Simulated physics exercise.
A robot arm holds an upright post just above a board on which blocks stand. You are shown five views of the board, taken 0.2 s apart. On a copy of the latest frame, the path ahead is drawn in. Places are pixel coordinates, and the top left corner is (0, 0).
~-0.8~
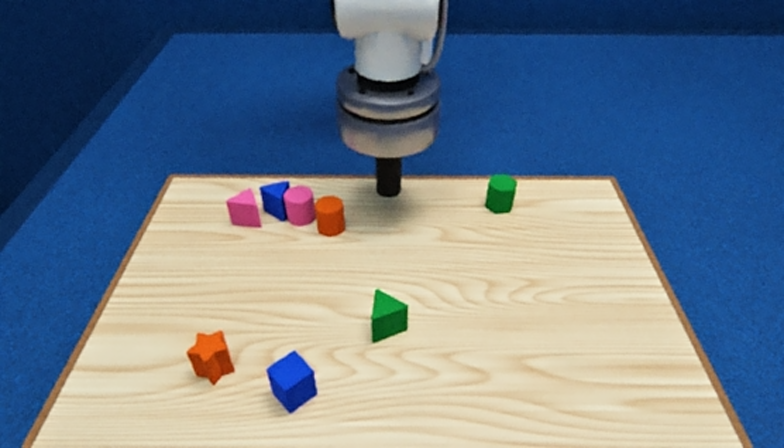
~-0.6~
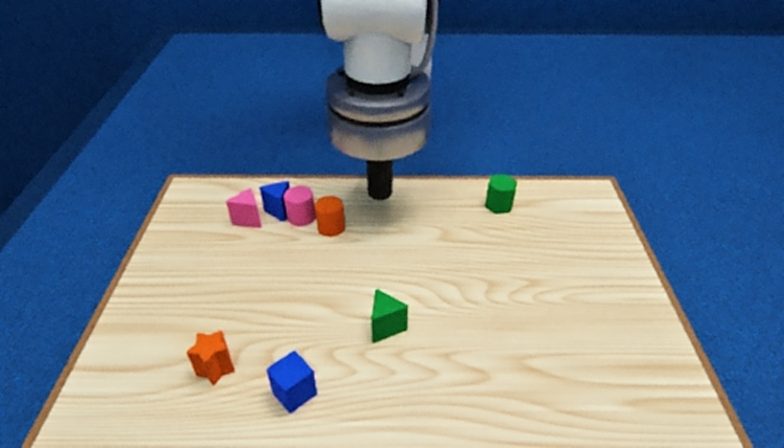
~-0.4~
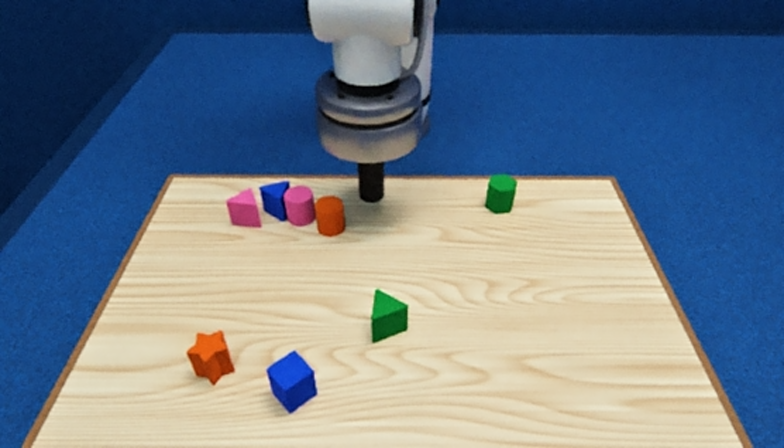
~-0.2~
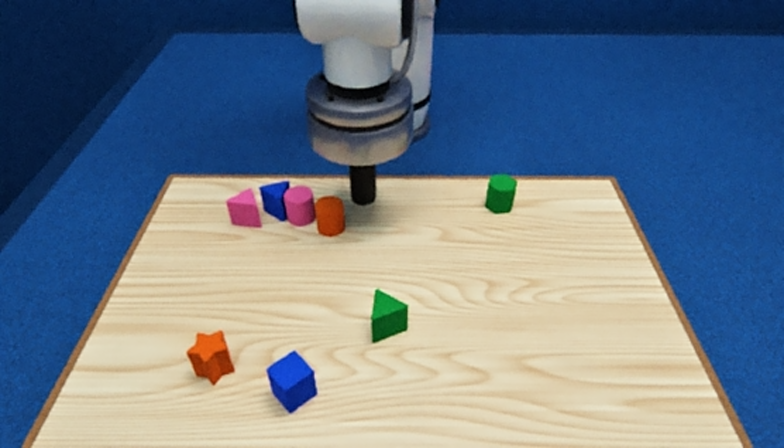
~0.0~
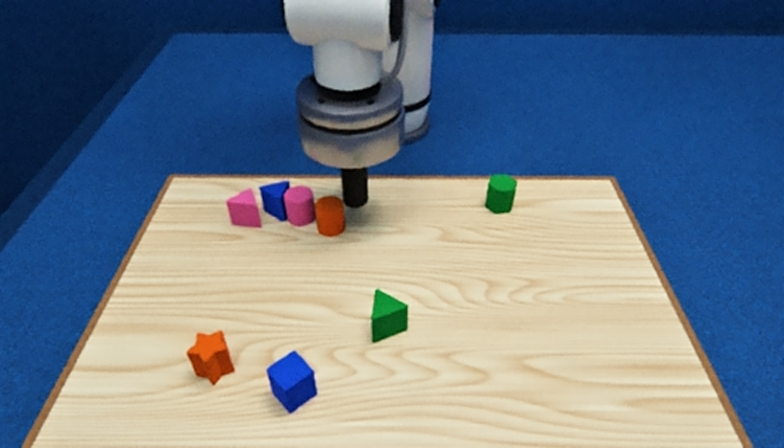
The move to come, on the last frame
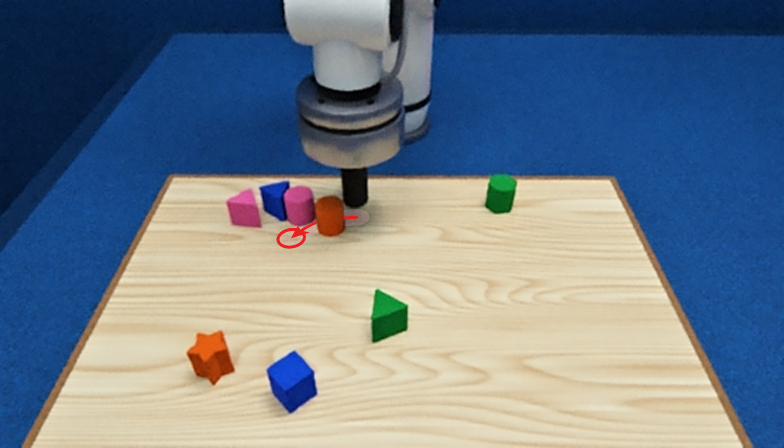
Robot arm moving its black upright post slowly left a short way above a wooden board, near the unmoving orange round block.
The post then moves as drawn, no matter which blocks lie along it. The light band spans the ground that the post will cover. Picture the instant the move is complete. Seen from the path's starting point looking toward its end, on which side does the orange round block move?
It is pushed towards the left-hand side.
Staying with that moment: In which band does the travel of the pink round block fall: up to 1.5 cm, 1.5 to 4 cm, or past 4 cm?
It ends 1.5 to 4 cm away.
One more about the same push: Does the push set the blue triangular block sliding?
I'd say yes.
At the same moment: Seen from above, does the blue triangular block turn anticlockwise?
Final answer: No.
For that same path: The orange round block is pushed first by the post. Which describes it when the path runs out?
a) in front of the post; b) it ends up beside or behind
Letter a.
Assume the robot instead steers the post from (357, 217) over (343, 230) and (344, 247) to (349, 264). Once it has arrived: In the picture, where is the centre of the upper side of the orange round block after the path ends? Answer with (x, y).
It will end up at (312, 214).
Drawn move, from (357, 217) via (333, 219) and (310, 225), ending at (291, 238).
The first path, step by step. Halfway along, post at (318, 205); blue triangular block at (271, 188), turned 15° clockwise; pink round block at (291, 195); orange round block at (302, 213).
At the end, post at (289, 222); pink triangular block still; blue triangular block at (263, 187), turned 35° clockwise; pink round block at (271, 201); orange round block at (281, 233).
